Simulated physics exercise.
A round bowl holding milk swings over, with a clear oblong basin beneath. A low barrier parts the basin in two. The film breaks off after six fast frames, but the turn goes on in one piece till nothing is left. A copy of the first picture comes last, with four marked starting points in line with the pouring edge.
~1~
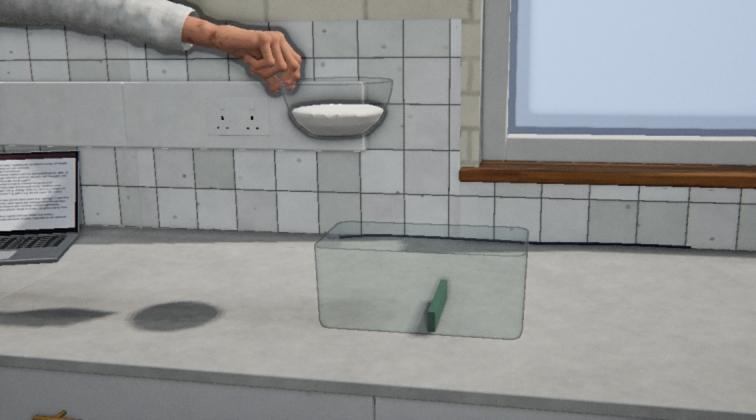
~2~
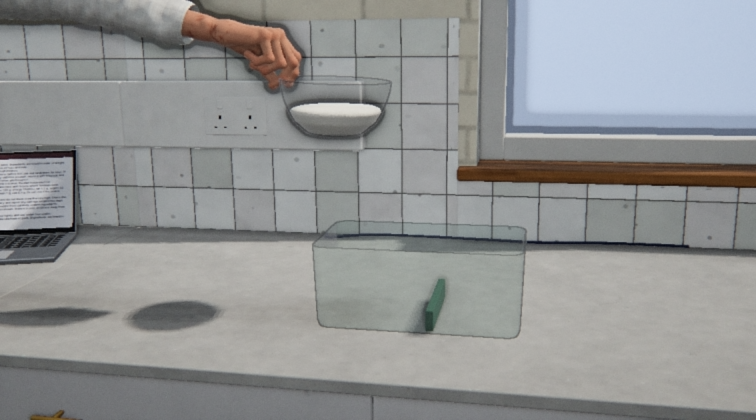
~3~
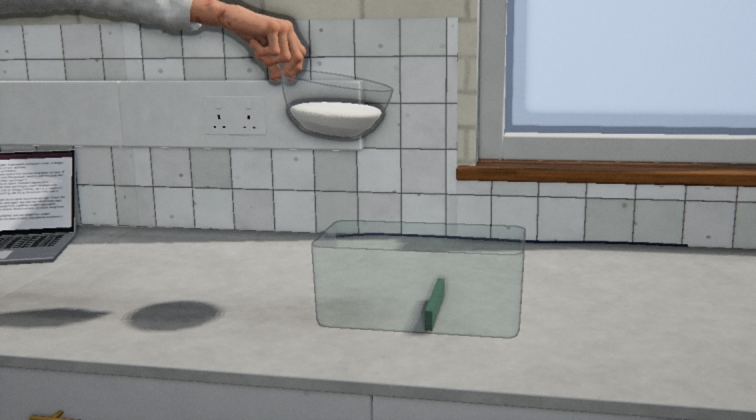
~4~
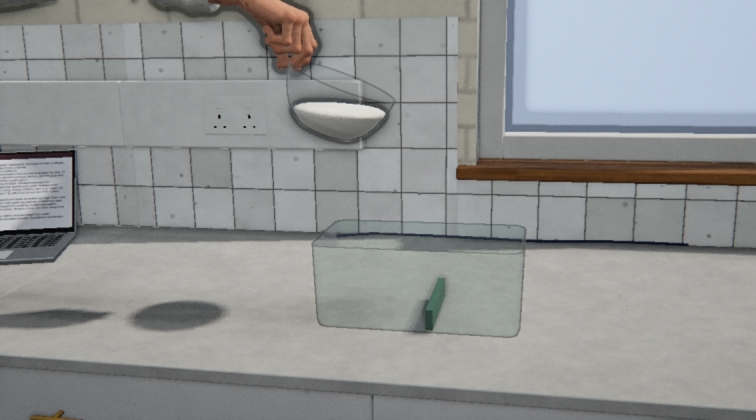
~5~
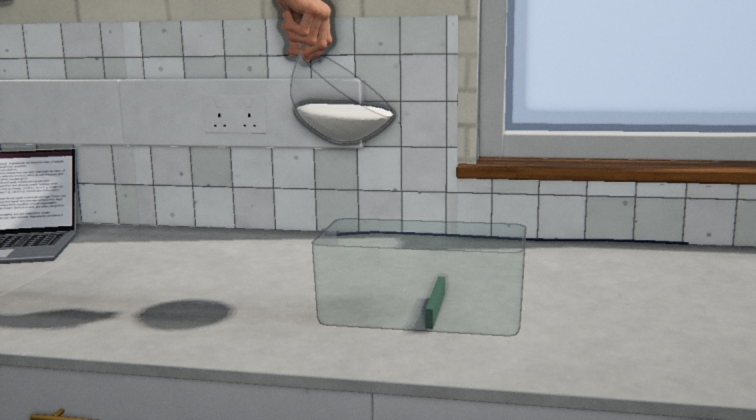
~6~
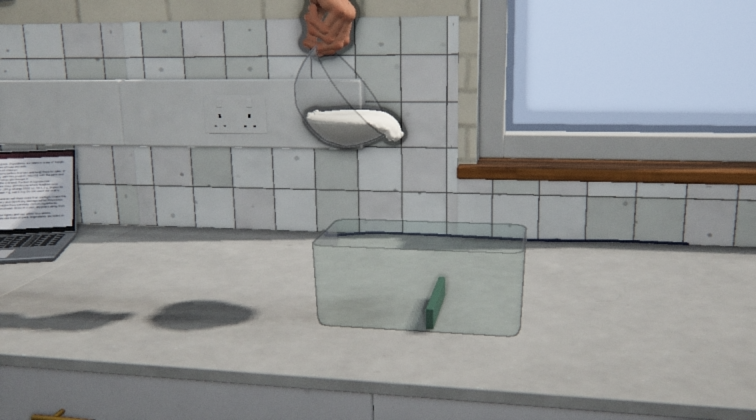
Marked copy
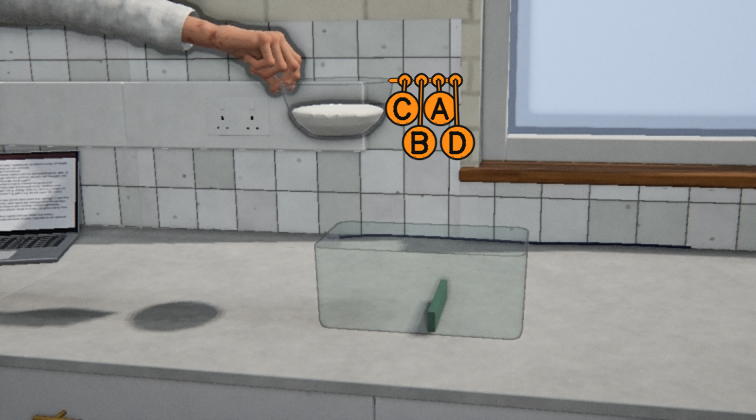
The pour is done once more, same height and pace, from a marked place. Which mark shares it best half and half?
The answer is place C.
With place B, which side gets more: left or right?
The right side.
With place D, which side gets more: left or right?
More ends on the right.
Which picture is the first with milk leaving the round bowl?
In picture 6.
On the marked copy, A at (438, 80); B at (421, 80); C at (404, 80); D at (455, 80).
Choosing A, about 13 % ends left of the wall and 84 % right of it; 3 % is lost outside.
Choosing B, about 21 % ends left of the wall and 78 % right of it.
Choosing C, about 50 % ends left of the wall and 49 % right of it.
Choosing D, about 17 % ends left of the wall and 81 % right of it; 3 % is lost outside.
